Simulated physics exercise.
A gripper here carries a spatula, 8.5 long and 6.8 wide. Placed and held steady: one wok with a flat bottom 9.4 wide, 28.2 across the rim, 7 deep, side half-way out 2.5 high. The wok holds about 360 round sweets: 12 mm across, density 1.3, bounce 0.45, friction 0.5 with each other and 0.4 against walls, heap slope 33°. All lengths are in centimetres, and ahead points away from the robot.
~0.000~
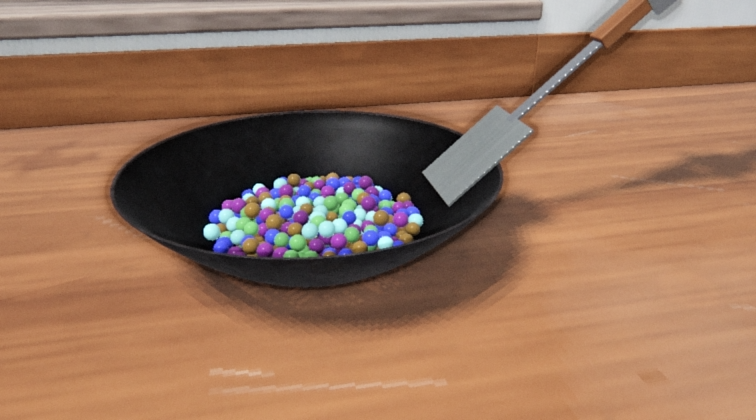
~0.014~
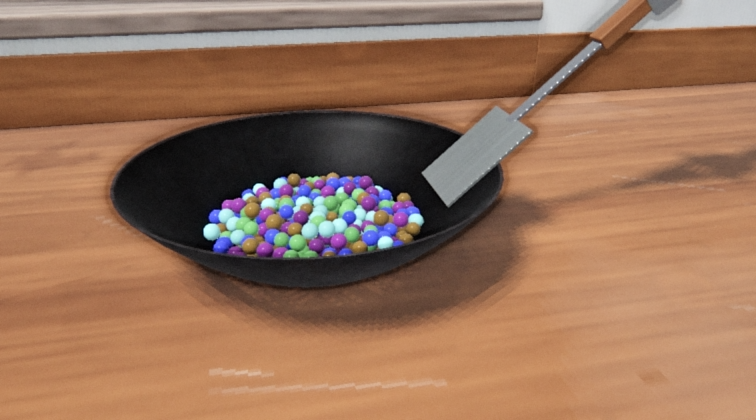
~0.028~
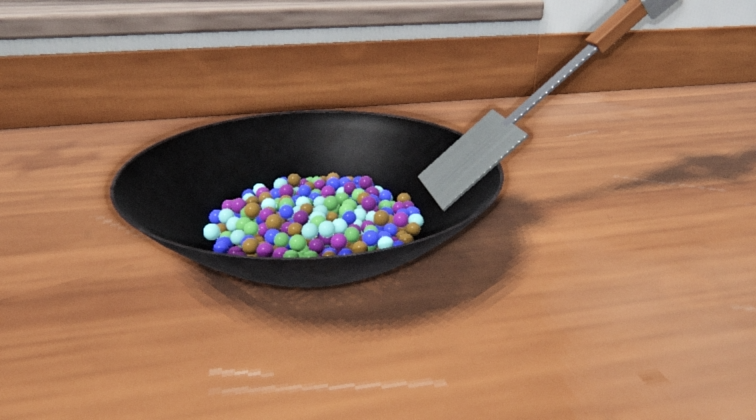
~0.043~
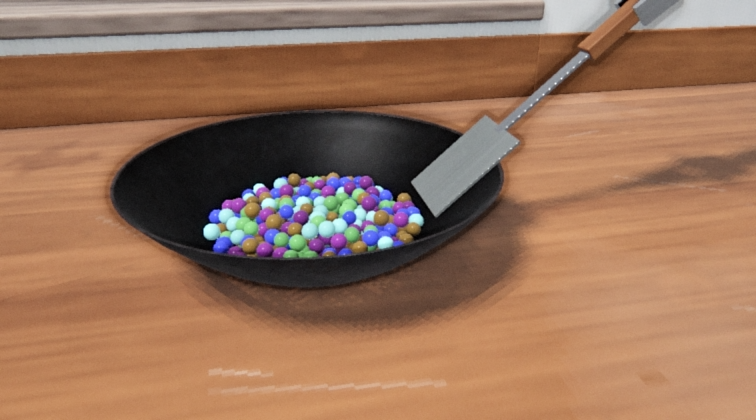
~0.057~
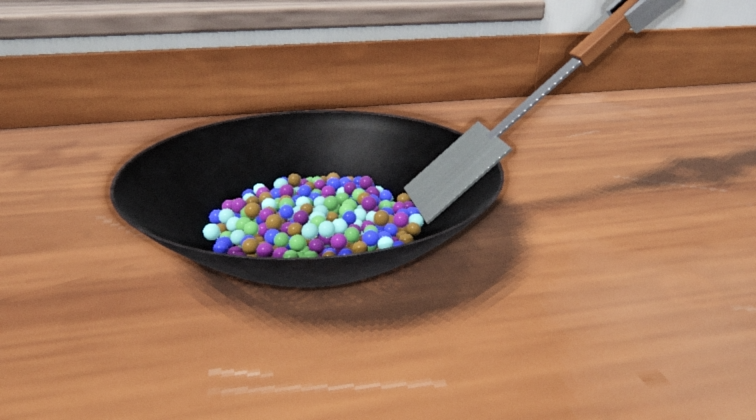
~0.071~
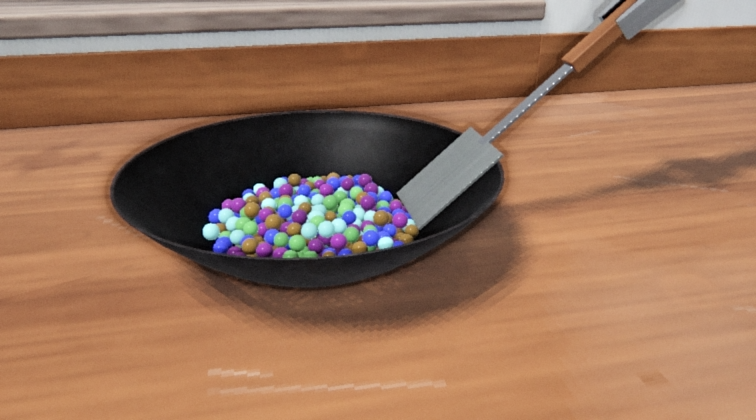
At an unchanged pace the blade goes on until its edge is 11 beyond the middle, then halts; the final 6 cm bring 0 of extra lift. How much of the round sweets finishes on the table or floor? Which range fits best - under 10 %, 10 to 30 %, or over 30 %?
The range that fits: 10 to 30 %.
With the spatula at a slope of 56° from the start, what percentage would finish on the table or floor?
Somewhere around 20 per cent would end on the table or floor.
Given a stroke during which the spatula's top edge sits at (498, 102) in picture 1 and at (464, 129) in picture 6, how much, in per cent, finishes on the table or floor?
I'd put it at roughly 25 per cent.
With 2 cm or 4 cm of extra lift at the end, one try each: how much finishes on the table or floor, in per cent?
First try around 25 percent, second try around 25 percent.
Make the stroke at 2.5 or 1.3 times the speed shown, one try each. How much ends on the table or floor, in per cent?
About 50 and 25 per cent.
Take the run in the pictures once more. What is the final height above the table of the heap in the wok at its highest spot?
It reaches roughly 9.0 cm.
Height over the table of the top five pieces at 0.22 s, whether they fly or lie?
5 cm or so.
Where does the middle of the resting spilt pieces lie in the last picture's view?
Near pixel (51, 266).
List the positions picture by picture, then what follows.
In the first picture, the spatula top edge at (514, 117), sloping 41°; upper third of the load around (315, 212), from x 210 to 415, top at y 180; 359 in the wok.
In the second picture, the spatula top edge at (514, 118), sloping 41°; upper third of the load around (315, 212), from x 210 to 415, top at y 180.
In the third picture, the spatula top edge at (510, 122), sloping 41°; upper third of the load around (315, 212), from x 210 to 415, top at y 180.
In the fourth picture, the spatula top edge at (502, 128), sloping 41°; upper third of the load around (315, 212), from x 210 to 415, top at y 180.
In the fifth picture, the spatula top edge at (494, 135), sloping 41°; upper third of the load around (315, 212), from x 210 to 415, top at y 180.
In the sixth picture, the spatula top edge at (486, 140), sloping 41°; upper third of the load around (316, 211), from x 210 to 410, top at y 180; 359 in the wok.
After 0.22 s, sloping 41°, highest piece 5 above the table; 359 in the wok.
After 0.38 s, sloping 41°, highest piece 8 above the table; 359 in the wok.
After 0.65 s, sloping 41°, highest piece 9 above the table; 302 in the wok, 55 on the table or floor, 2 on the blade or in flight.
After 1.70 s, sloping 41°, highest piece 9 above the table; 300 in the wok, 59 on the table or floor.
In the end, 300 in the wok, 59 on the table or floor. That is 16 % on the table or floor.
